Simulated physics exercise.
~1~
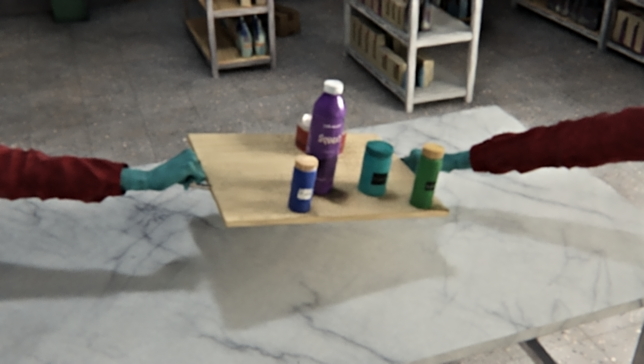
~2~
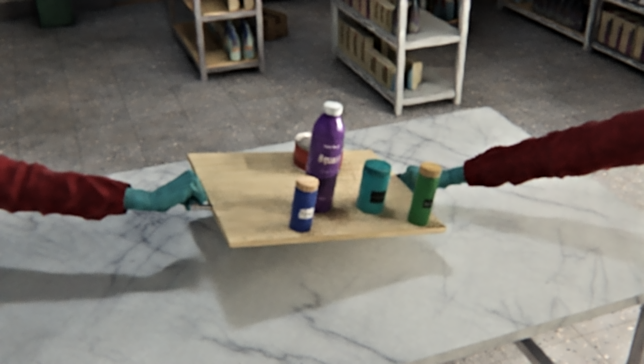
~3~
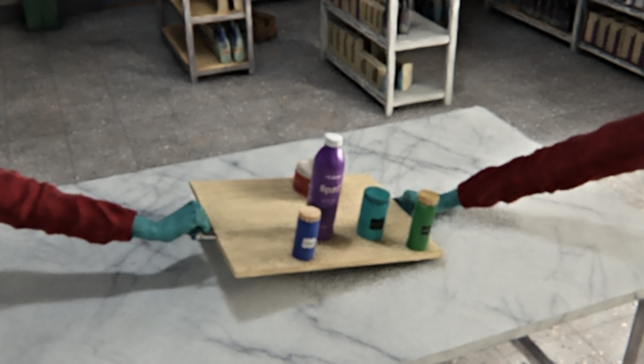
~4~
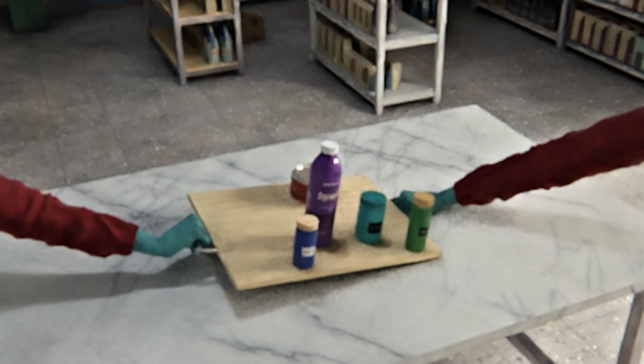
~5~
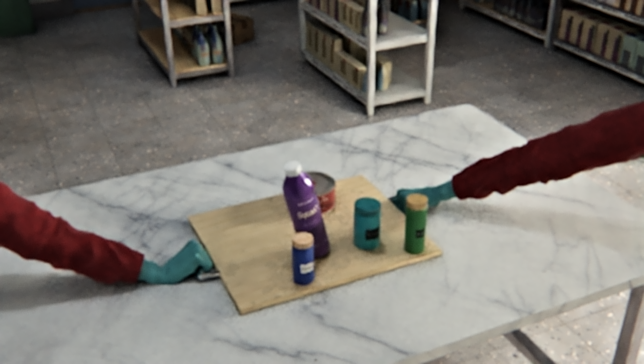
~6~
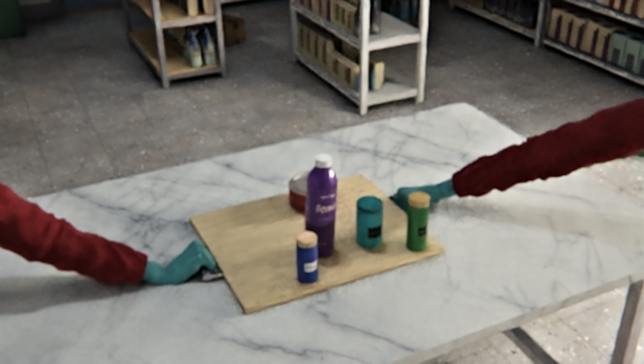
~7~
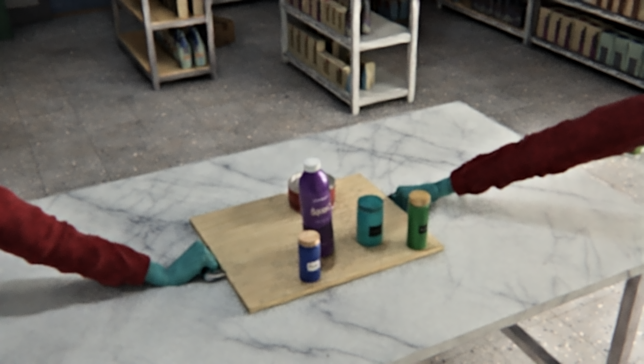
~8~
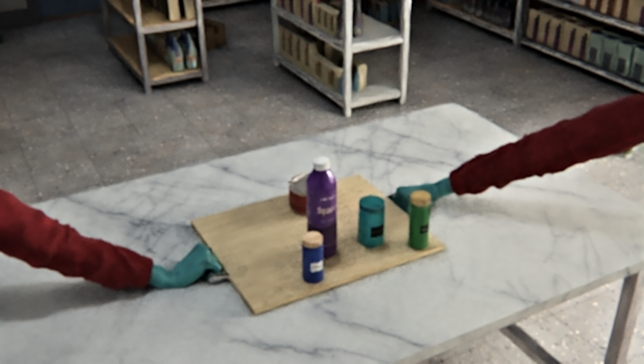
Two gloved hands lowered a wooden board carrying a purple bottle and several small containers onto a marble table, where it landed and the bottle briefly rocked to the left before settling, leaving everything standing on the board with the hands still at its sides.
